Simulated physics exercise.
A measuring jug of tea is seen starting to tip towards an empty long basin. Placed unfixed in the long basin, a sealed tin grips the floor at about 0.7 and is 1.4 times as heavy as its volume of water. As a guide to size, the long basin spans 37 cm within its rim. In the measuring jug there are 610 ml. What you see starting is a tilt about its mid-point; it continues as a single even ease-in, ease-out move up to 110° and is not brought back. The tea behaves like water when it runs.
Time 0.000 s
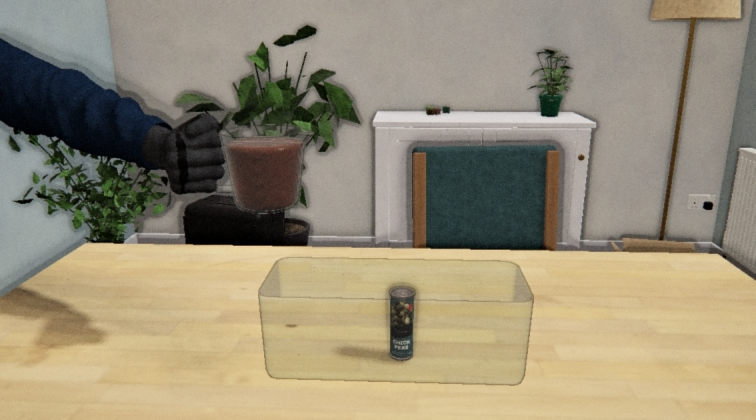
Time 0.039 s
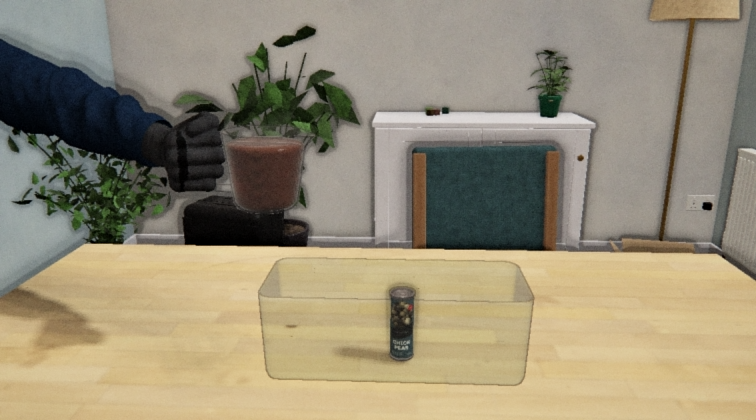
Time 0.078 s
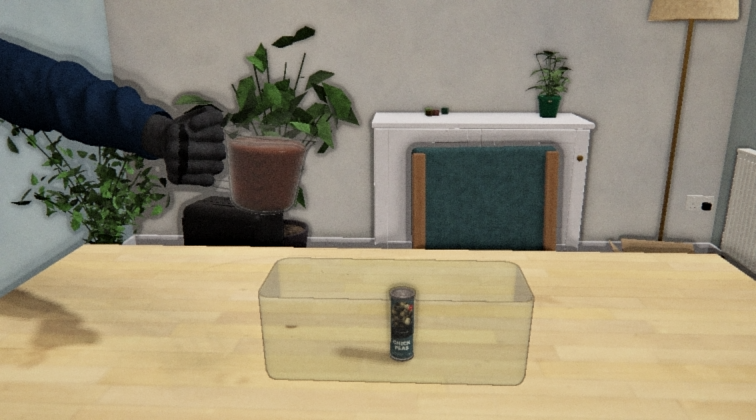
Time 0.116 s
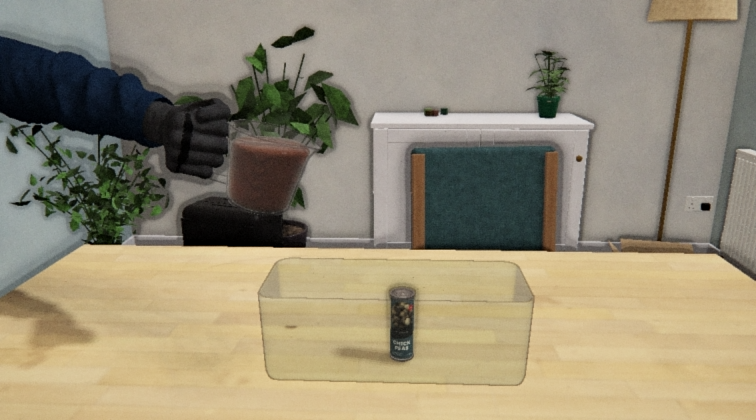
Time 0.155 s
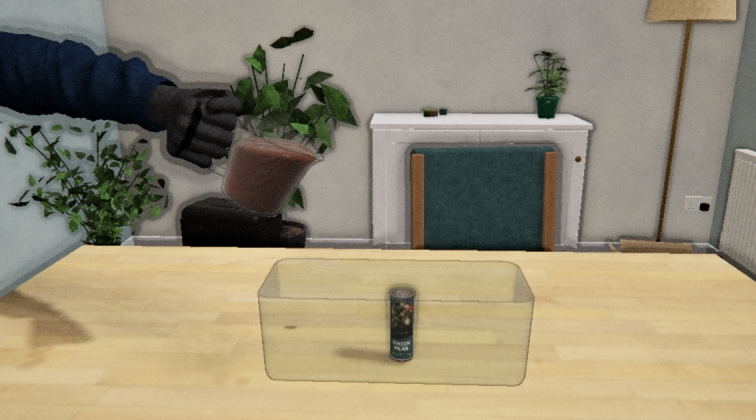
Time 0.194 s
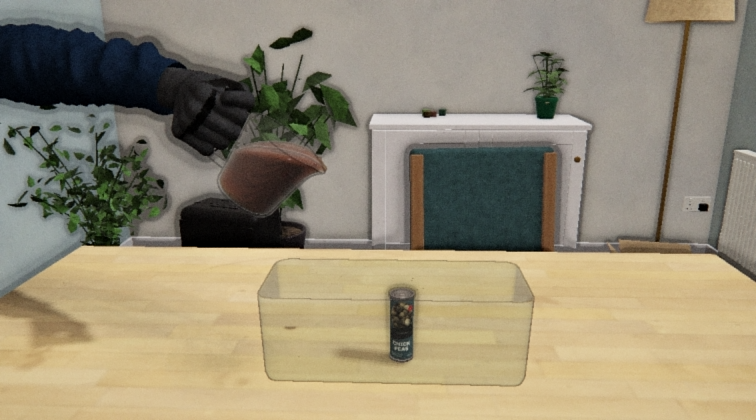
In a pale-walled living room with a fireplace, a lamp and leafy plants, a still camera looks across a light wooden table. A dark-gloved hand in a blue sleeve holds a clear measuring jug of reddish-brown tea at upper left, above a clear, yellowish long basin with a small dark tin standing at it. The hand tilts the jug rightward, slowly then faster, and the tea shifts towards its lowering right rim.
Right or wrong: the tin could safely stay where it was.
Right, it remains upright.
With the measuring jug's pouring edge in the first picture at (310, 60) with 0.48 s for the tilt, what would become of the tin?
It tumbles.
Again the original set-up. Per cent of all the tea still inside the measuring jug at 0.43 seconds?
Around 34 in a hundred.
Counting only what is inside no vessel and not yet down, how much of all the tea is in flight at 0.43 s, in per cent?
I'd say close to 38 per cent.
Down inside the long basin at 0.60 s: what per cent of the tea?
Some 86 per cent.
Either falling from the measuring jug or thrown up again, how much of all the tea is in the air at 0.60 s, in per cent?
I'd say some 10 per cent is in the air.
Then, 0.43 s in, the tilt is 107° and 34 per cent is still to pour; the tin stands where it began.
Then, 0.60 s in, the tilt is 110° and 4 per cent is still to pour; the tin stands where it began.
Then, 0.78 s in, the tilt is 110° and 0 per cent is still to pour; the tin stands where it began.
Then, 0.98 s in, the tilt is 110° and 0 per cent is still to pour; the tin stands where it began.
Finally, the tin stands where it began.
